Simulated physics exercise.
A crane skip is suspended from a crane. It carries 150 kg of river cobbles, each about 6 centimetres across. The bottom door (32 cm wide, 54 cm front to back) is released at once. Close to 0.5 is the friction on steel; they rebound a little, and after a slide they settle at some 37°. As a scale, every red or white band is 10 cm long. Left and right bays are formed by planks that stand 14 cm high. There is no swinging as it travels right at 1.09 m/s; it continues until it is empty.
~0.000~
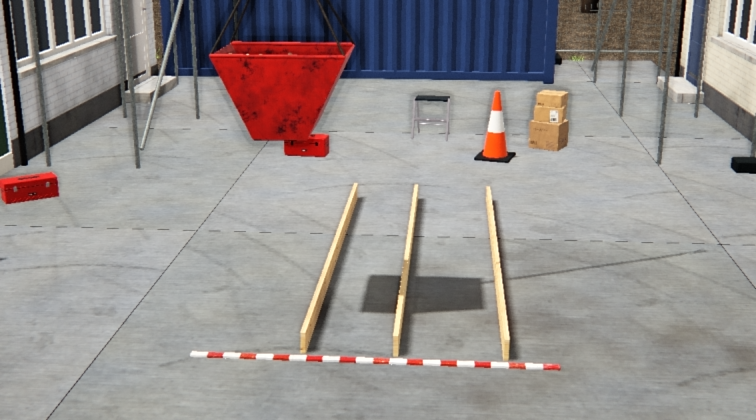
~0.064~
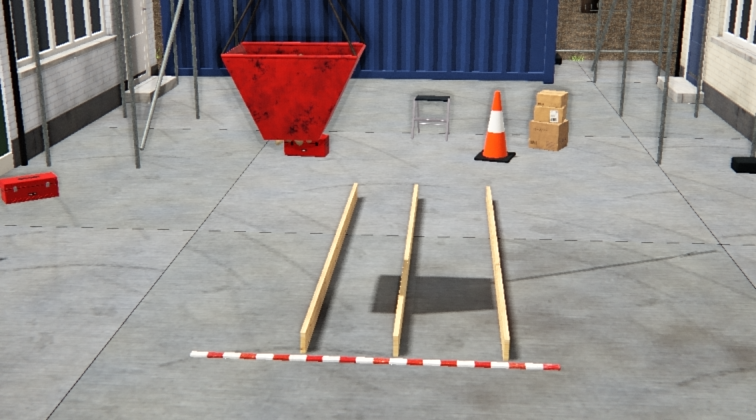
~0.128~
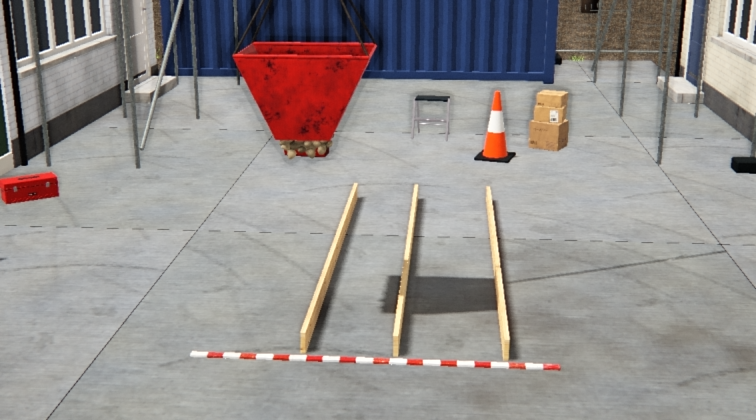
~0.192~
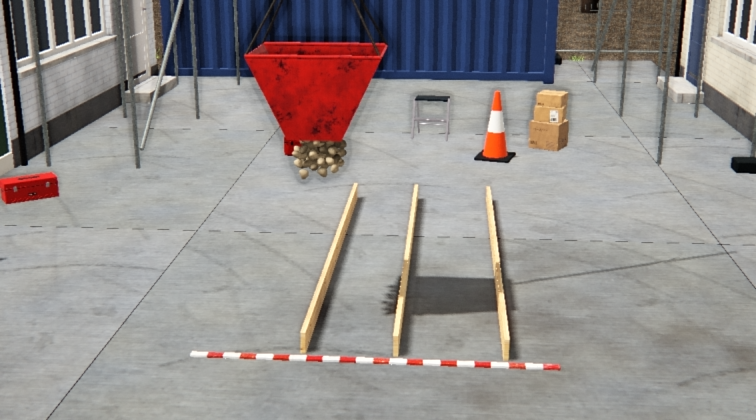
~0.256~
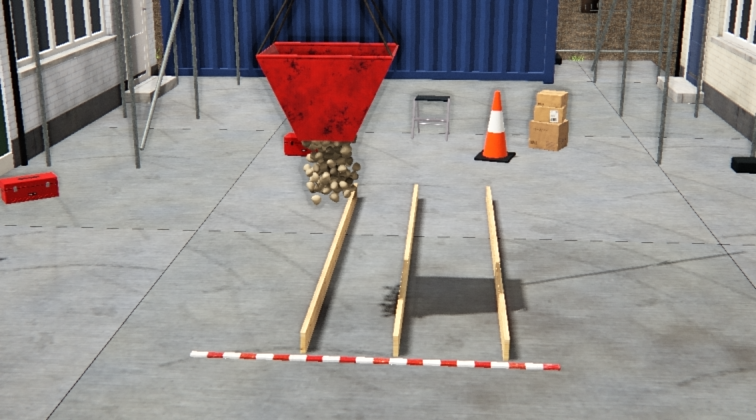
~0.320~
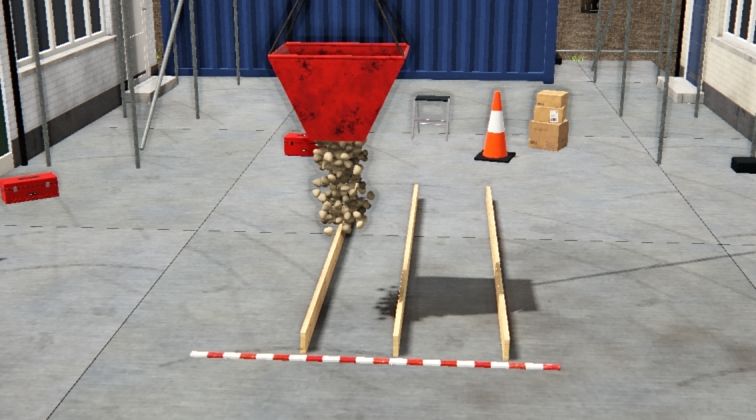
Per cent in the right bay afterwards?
60 per cent.
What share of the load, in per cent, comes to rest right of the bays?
About 0 percent.
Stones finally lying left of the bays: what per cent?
Roughly 0 percent of it.
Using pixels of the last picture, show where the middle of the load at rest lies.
They settle centred roughly at (423, 312).
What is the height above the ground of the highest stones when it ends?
Max stone height at rest approx 18 cm.
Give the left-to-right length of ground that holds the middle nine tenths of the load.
About 110 cm.
After 0.7 s, 2 % in the crane skip, 54 % falling or lying in the left bay, 44 % falling or lying in the right bay; the stones farthest right are at (438, 298).
After 1.1 s, 0 % in the crane skip, 39 % falling or lying in the left bay, 60 % falling or lying in the right bay; the stones farthest right are at (501, 301).
After 1.7 s, 0 % in the crane skip, 39 % falling or lying in the left bay, 60 % falling or lying in the right bay; the stones farthest right are at (520, 306).
After 2.6 s, 0 % in the crane skip, 39 % falling or lying in the left bay, 60 % falling or lying in the right bay; the stones farthest right are at (522, 311).
After 4.5 s, 0 % in the crane skip, 39 % in the left bay, 60 % in the right bay; the stones farthest right are at (522, 311).
